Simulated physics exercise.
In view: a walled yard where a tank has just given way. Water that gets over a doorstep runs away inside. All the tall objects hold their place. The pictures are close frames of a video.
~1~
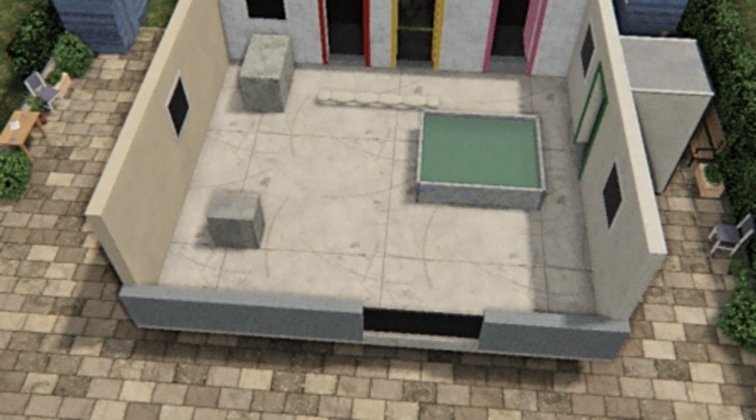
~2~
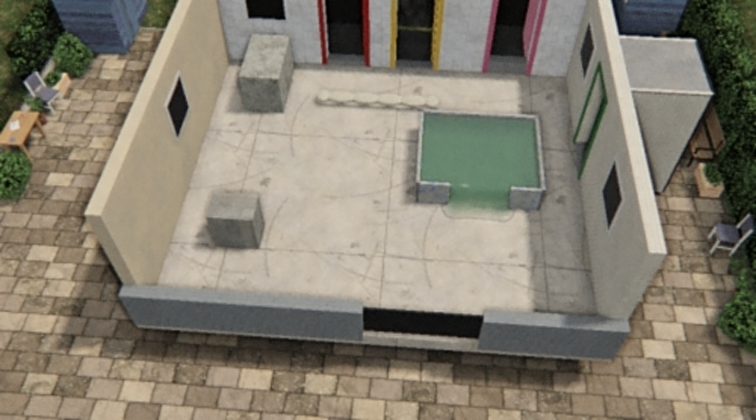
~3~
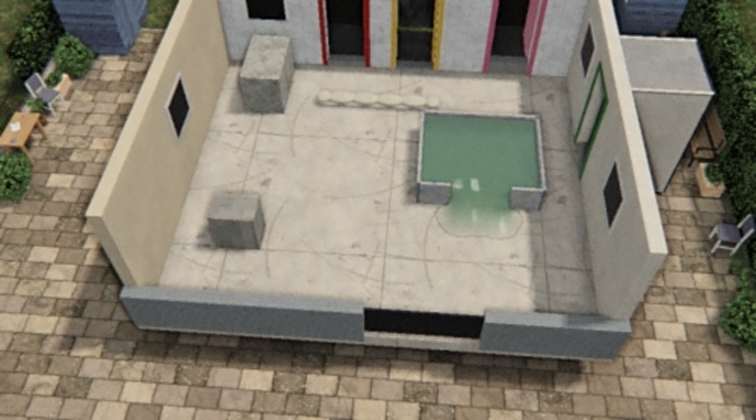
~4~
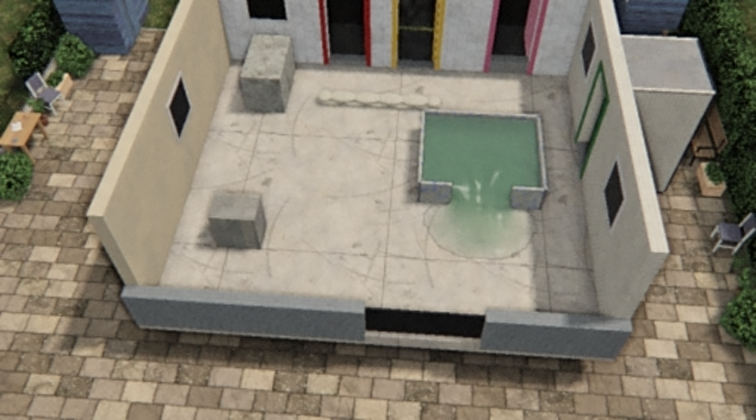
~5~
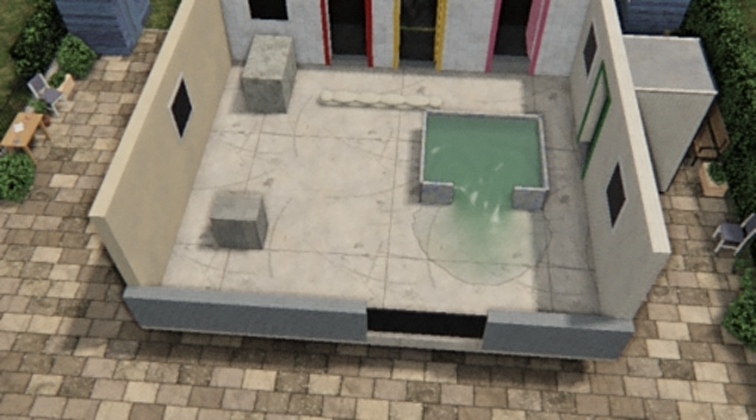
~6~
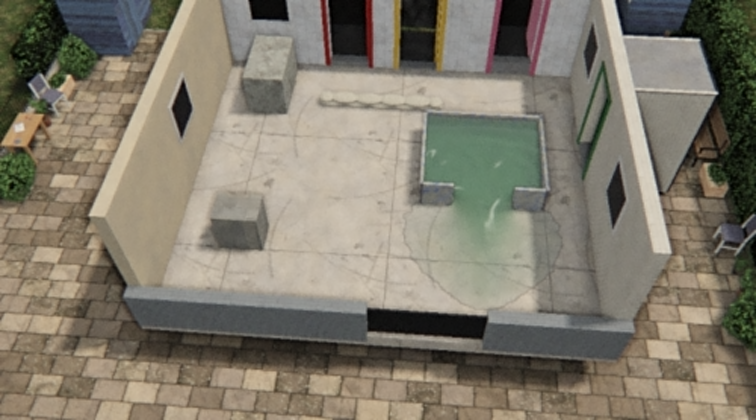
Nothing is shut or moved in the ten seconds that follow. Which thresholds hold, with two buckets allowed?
The pink door stays under that; the yellow door stays under that; the green door stays under that; the red door stays under that.
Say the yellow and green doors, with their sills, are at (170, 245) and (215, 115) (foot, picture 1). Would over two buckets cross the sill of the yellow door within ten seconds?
Then: Yellow lets more in.
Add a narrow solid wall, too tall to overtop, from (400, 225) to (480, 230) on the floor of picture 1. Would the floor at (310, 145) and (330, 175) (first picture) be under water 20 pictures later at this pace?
In turn: Covered, flooded.
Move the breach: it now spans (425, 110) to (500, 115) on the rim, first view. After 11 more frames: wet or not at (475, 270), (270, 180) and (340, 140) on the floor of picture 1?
In turn: Not flooded, clear, under water.
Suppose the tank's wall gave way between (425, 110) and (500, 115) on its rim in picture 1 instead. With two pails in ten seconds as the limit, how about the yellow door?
My reading: Yellow passes that mark.
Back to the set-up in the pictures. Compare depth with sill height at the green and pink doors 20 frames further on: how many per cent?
About 0 and 0 per cent.
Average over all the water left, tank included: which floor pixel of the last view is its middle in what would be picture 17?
I would point to (480, 218).
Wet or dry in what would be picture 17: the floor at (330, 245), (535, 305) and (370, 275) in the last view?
In that order: Not flooded, covered, covered.
A moment on, water covers 15 % of the floor; the pink door not reached, the yellow door not reached, the green door not reached, the red door not reached.
Next, water covers 20 % of the floor; the pink door not reached, the yellow door not reached, the green door not reached, the red door not reached.
Then, water covers 30 % of the floor; the pink door not reached, the yellow door not reached, the green door not reached, the red door not reached.
Later, water covers 55 % of the floor; the pink door not reached, the yellow door not reached, the green door wet at the sill, nothing in, the red door not reached.
In the end, water covers 80 % of the floor; the pink door wet at the sill, nothing in, the yellow door wet at the sill, nothing in, the green door wet at the sill, nothing in, the red door not reached.
